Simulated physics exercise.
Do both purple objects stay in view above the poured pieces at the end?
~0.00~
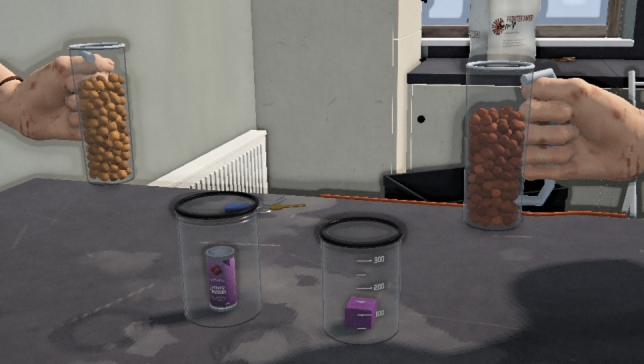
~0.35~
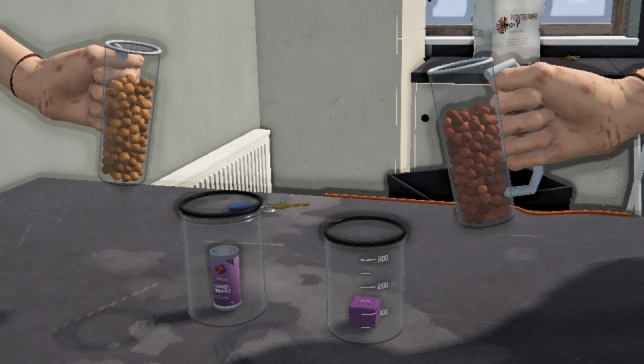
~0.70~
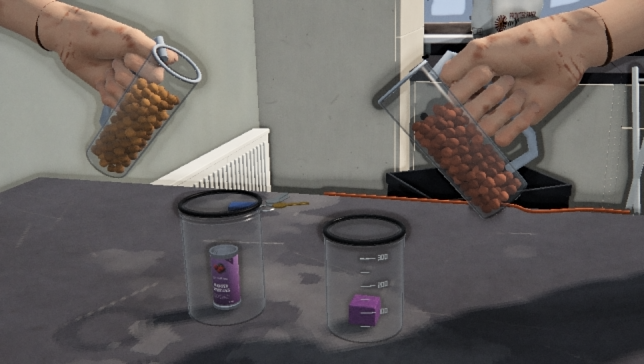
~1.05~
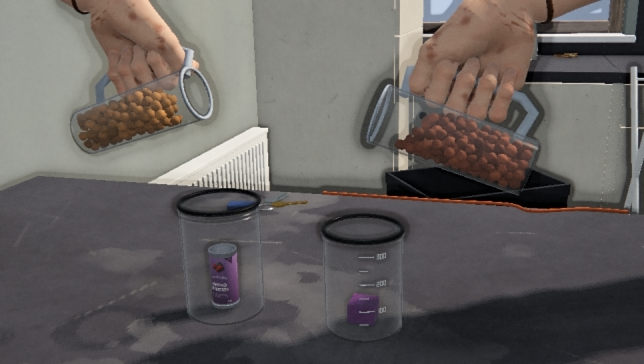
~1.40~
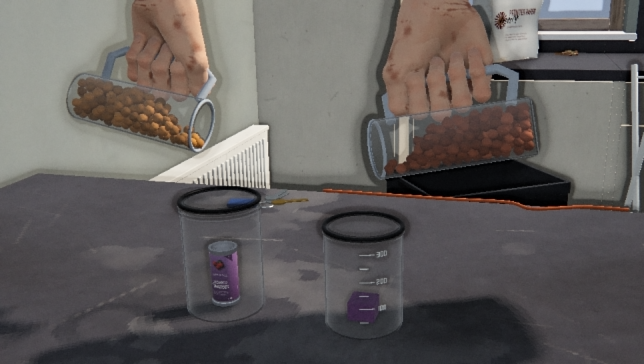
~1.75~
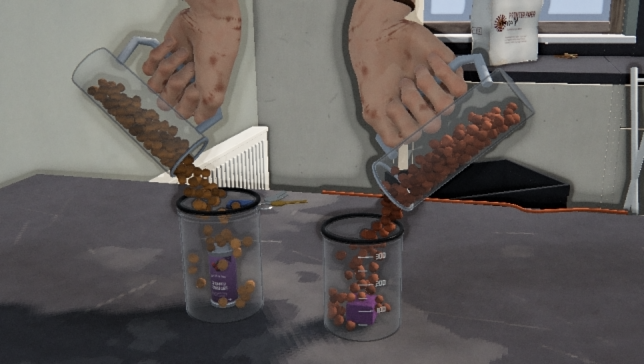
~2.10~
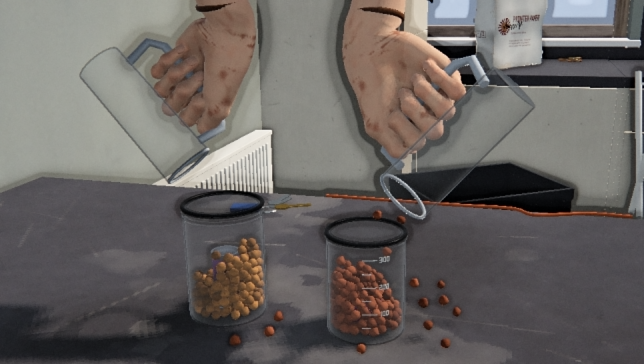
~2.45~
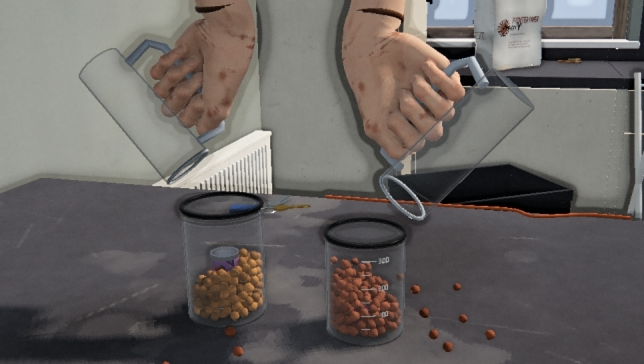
No, only the can in the left container still shows its top above the golden-brown pieces. The small cube in the right container is completely covered by the reddish-brown ones.
Two hands hold clear handled cups above a dark grey counter, seen from the front in a slightly swaying view, the left cup full of golden-brown pieces and the right of reddish-brown ones. Below stand two clear, black-rimmed containers, a purple can in the left and a small purple cube in the right. The hands move inward and tip the cups onto their sides, then further over until the pieces pour down. Both cups empty, leaving each container about half full. The can's top still shows, the cube is buried, and stray reddish pieces lie scattered on the counter.
